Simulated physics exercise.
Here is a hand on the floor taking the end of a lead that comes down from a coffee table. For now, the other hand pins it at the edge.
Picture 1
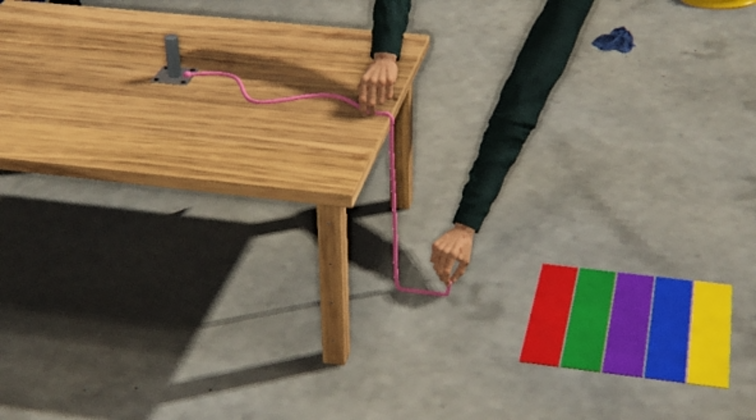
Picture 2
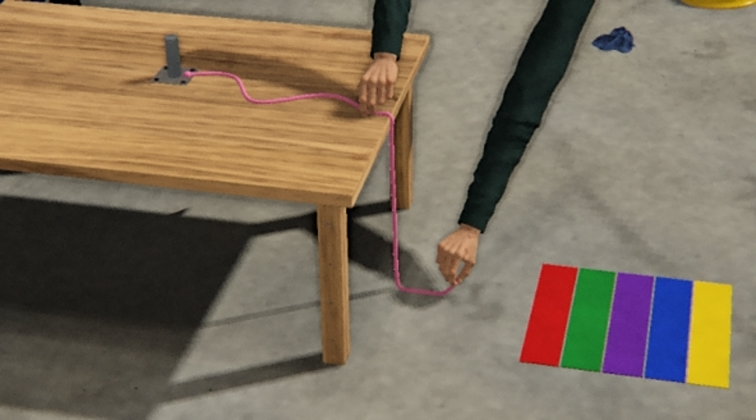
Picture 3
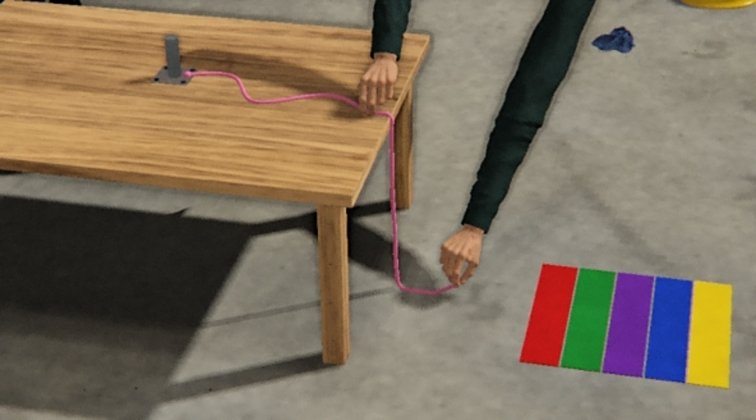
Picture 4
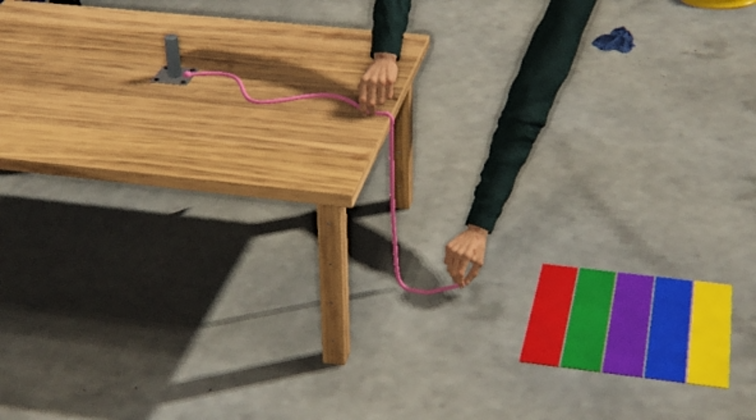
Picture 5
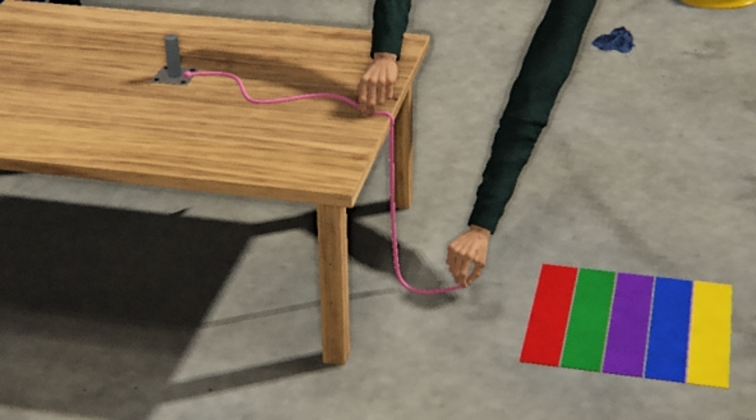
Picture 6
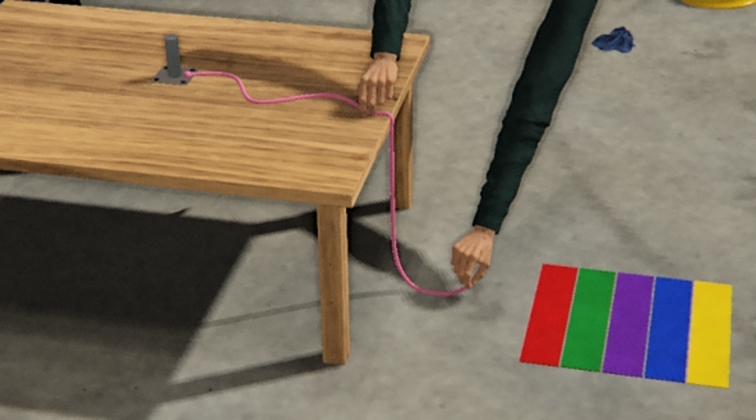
In this clip, one hand holds a pink cord at the edge of a wooden table while the other, near the floor, moves its end slightly to the right, toward the side where a multicoloured striped panel lies.
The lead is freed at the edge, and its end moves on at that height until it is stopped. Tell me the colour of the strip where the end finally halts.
It halts over purple.
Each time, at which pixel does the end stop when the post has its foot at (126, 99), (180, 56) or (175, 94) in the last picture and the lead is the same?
Respectively (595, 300), (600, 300) and (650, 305).
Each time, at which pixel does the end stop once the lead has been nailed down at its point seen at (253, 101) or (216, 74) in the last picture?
Around (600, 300), then around (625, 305).
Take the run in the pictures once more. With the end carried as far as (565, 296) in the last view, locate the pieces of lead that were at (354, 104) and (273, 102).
(386, 112) and (304, 97).
Soon after, end near (565, 296); over red.
Then, end near (607, 301); over green.
At full stretch, end near (633, 304); over purple. It gets as far as the purple strip.
